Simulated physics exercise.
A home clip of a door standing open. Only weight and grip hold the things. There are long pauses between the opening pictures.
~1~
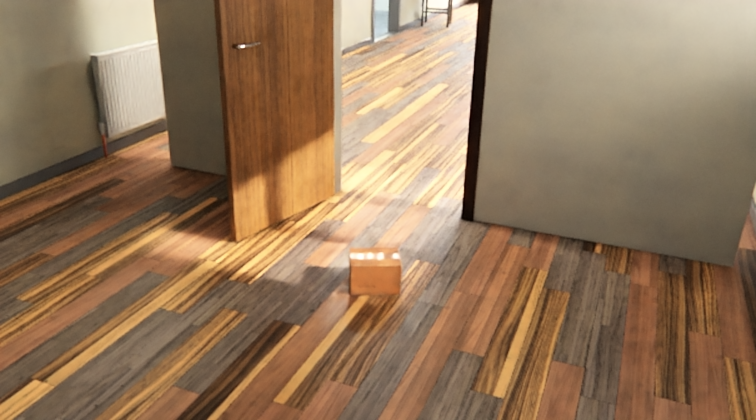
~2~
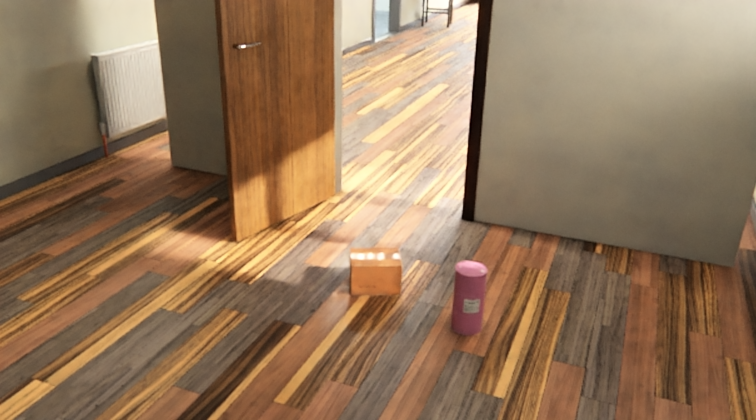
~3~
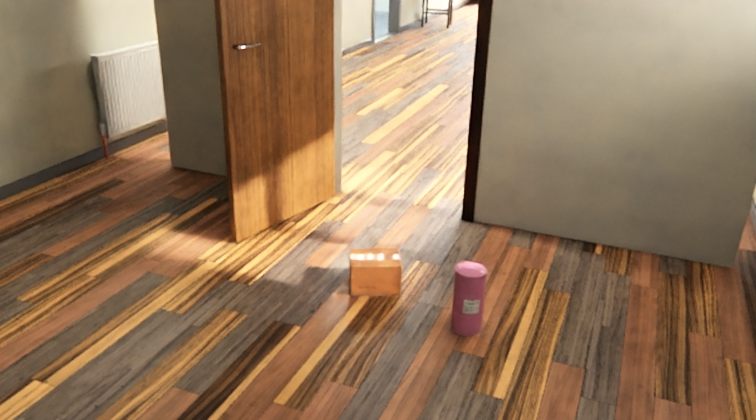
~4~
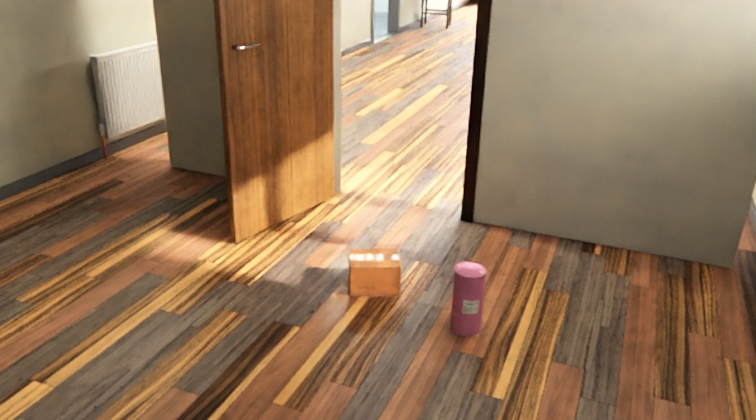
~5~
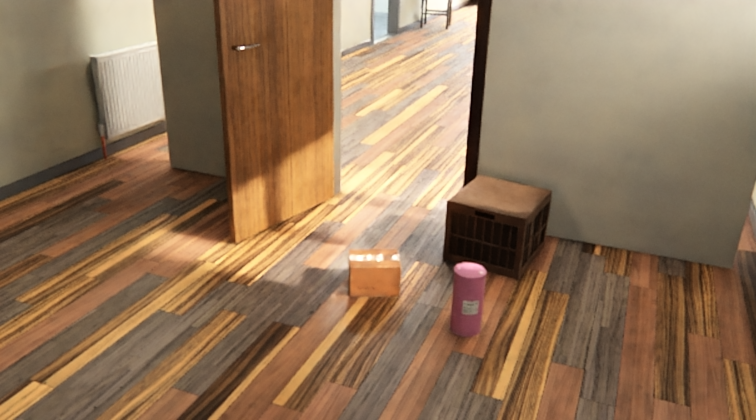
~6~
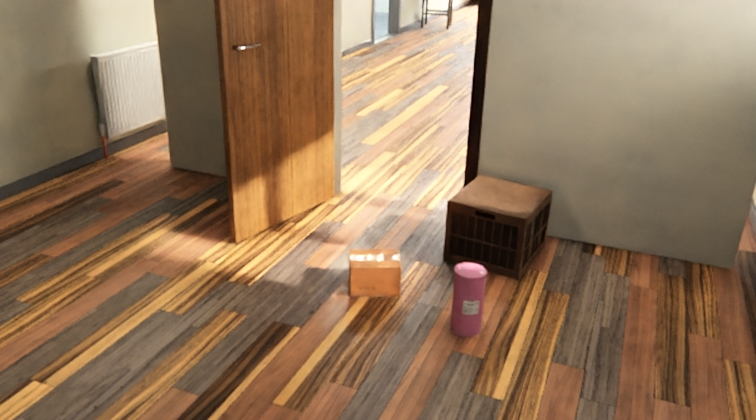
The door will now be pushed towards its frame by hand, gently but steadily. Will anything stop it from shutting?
In the end the door shuts.
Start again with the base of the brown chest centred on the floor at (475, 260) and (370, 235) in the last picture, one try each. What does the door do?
First, it reaches the frame; second, it jams.
Then, 0.50 s after the last picture, open by 87°.
Then, 0.90 s after the last picture, open by 58°.
Then, 1.20 s after the last picture, open by 33°.
Then, 1.50 s after the last picture, open by 6°.
At rest, open by 0°; all 3 in place. Seen from the same camera at the end, brown chest near (498, 225).
